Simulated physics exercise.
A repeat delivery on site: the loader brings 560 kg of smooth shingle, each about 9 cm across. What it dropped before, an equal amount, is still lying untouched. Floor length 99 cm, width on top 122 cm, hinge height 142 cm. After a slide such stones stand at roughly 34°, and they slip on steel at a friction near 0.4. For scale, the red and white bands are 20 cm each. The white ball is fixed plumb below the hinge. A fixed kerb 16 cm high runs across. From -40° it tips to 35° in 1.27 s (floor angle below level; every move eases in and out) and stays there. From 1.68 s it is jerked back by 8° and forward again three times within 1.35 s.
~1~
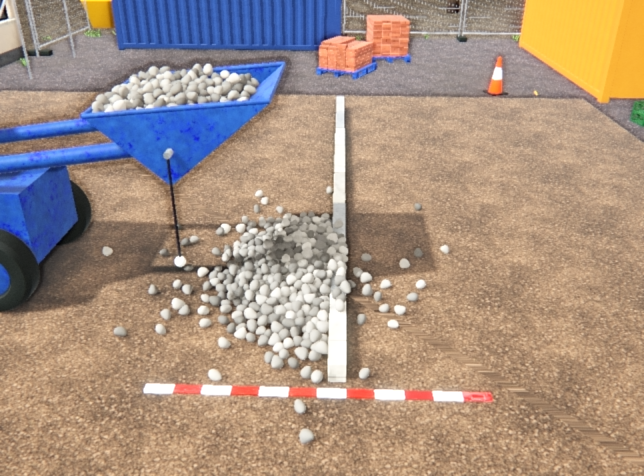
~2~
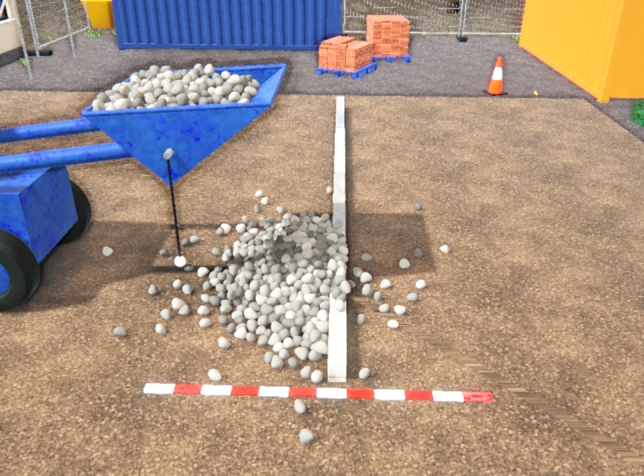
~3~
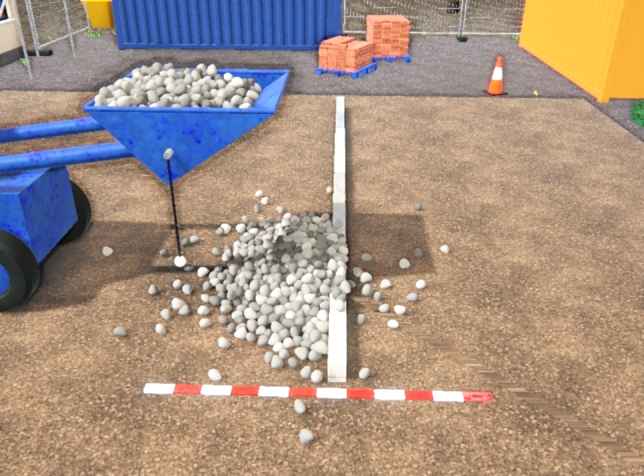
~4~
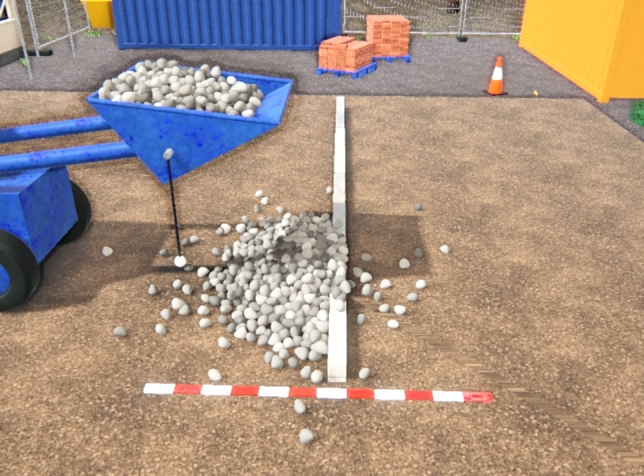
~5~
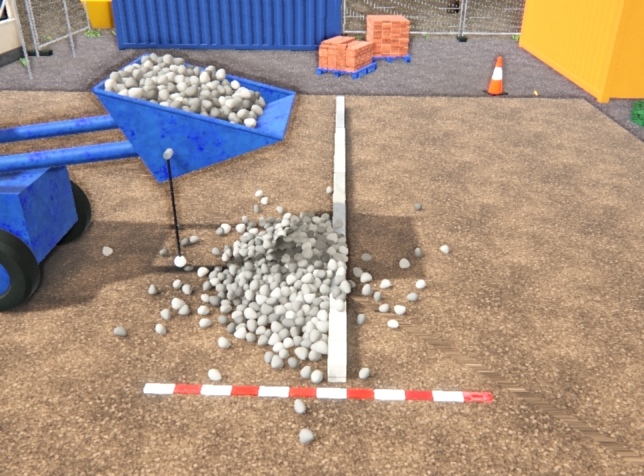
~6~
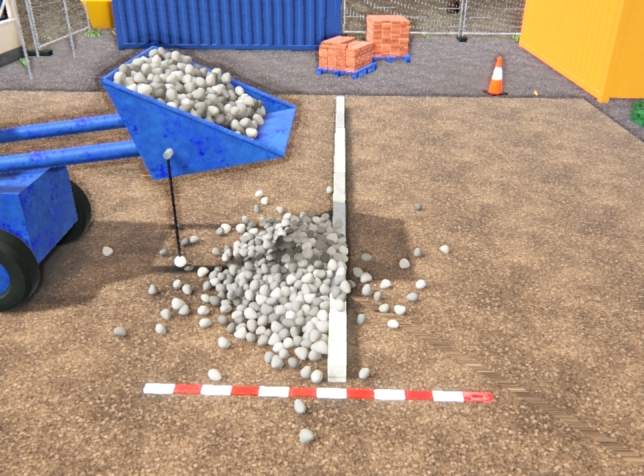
A blue loader bucket full of smooth grey stones tilted slowly forward, its front edge dipping a little to the right, while the pile of stones against the pale kerb below lay still.
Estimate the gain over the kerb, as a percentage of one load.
Close to 57 parts in a hundred.
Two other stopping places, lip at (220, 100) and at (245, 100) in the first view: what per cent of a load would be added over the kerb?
About 15 and 35 per cent.
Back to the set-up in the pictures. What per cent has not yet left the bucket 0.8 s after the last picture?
About 60 per cent.
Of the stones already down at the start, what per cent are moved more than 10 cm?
About 15 per cent.
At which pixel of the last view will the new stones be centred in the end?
Around (353, 269).
Then, 0.4 s after the last picture the floor is at 23°; in per cent of one load, 100 in the bucket, 97 on this side of the kerb, 3 over the kerb; the foremost stones are at (415, 270).
Then, 0.8 s after the last picture the floor is at 35°; in per cent of one load, 59 in the bucket, 139 on this side of the kerb, 3 over the kerb; the foremost stones are at (415, 270).
Then, 3.0 s after the last picture the floor is at 35°; in per cent of one load, 0 in the bucket, 141 on this side of the kerb, 59 over the kerb; the foremost stones are at (580, 297).
Then, 5.7 s after the last picture the floor is at 35°; in per cent of one load, 0 in the bucket, 141 on this side of the kerb, 60 over the kerb; the foremost stones are at (580, 297). Net gain over the kerb, 57.
